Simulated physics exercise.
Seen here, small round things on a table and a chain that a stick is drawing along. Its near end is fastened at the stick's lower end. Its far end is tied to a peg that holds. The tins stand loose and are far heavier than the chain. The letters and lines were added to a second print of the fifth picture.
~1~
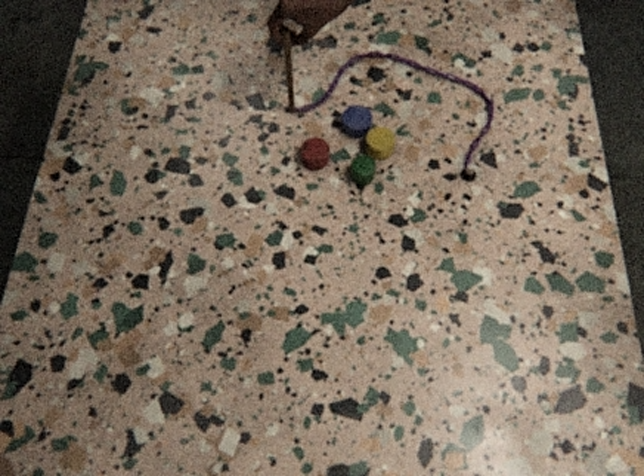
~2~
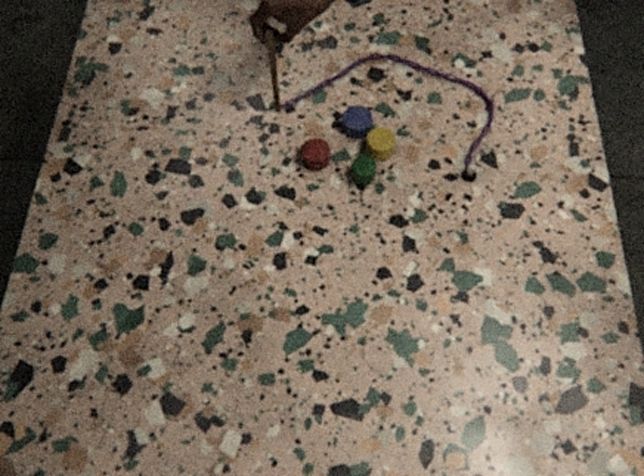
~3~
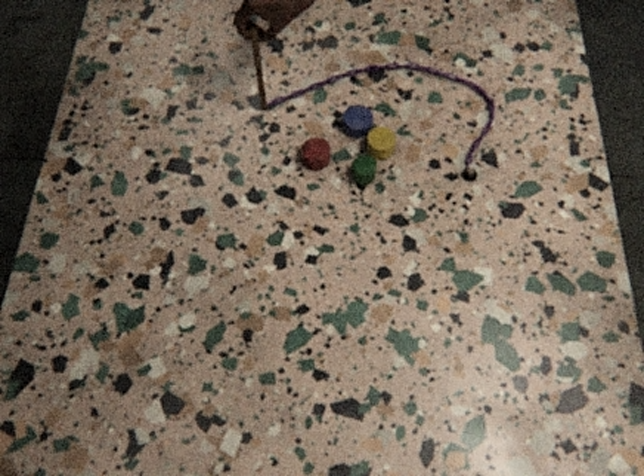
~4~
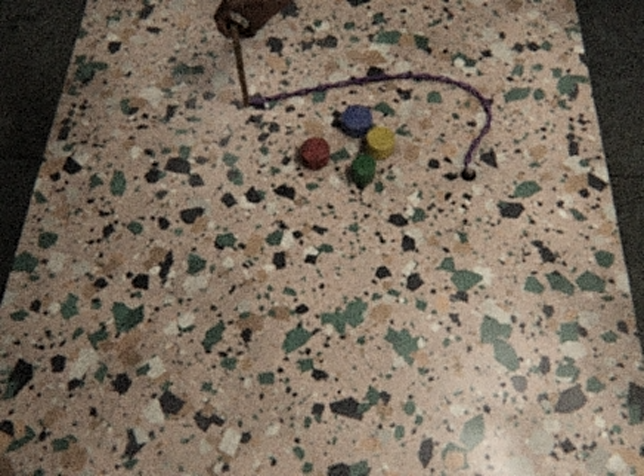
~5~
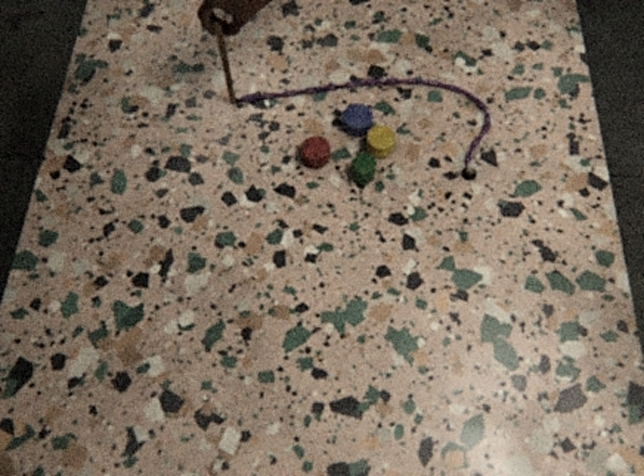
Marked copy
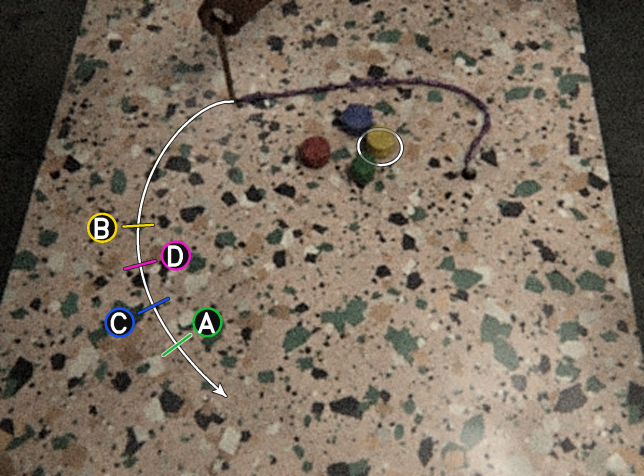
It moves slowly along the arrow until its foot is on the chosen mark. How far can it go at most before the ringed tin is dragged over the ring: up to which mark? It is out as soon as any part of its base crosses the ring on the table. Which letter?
It can go as far as B.
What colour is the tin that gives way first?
The blue one.
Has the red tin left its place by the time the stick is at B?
No.
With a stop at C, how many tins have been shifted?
By then, four.
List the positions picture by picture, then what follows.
The first picture shows peg (470, 171); yellow tin (380, 144); green tin (363, 170).
The second picture shows green tin (364, 171); blue tin (357, 122).
The third picture shows red tin (316, 154); peg (471, 170).
The fourth picture shows yellow tin (380, 143); green tin (363, 170).
The fifth picture shows blue tin (357, 120); red tin (316, 153); peg (471, 169).
On the marked copy, A at (177, 345); B at (138, 226); C at (153, 306); D at (140, 265); the ring at (380, 147); the route from (233, 102) via (138, 234) to (226, 396).
Taking B. A third of the way, foot of the stick (182, 128); yellow tin (381, 142).
Two thirds of the way, foot of the stick (150, 178); yellow tin (381, 142).
When it is over, foot of the stick (138, 226); yellow tin (381, 142); blue tin (351, 141); the yellow tin is still in its ring.
As for the rest, A drags the ringed tin to (382, 171); C drags the ringed tin to (380, 164); D drags the ringed tin to (379, 154).
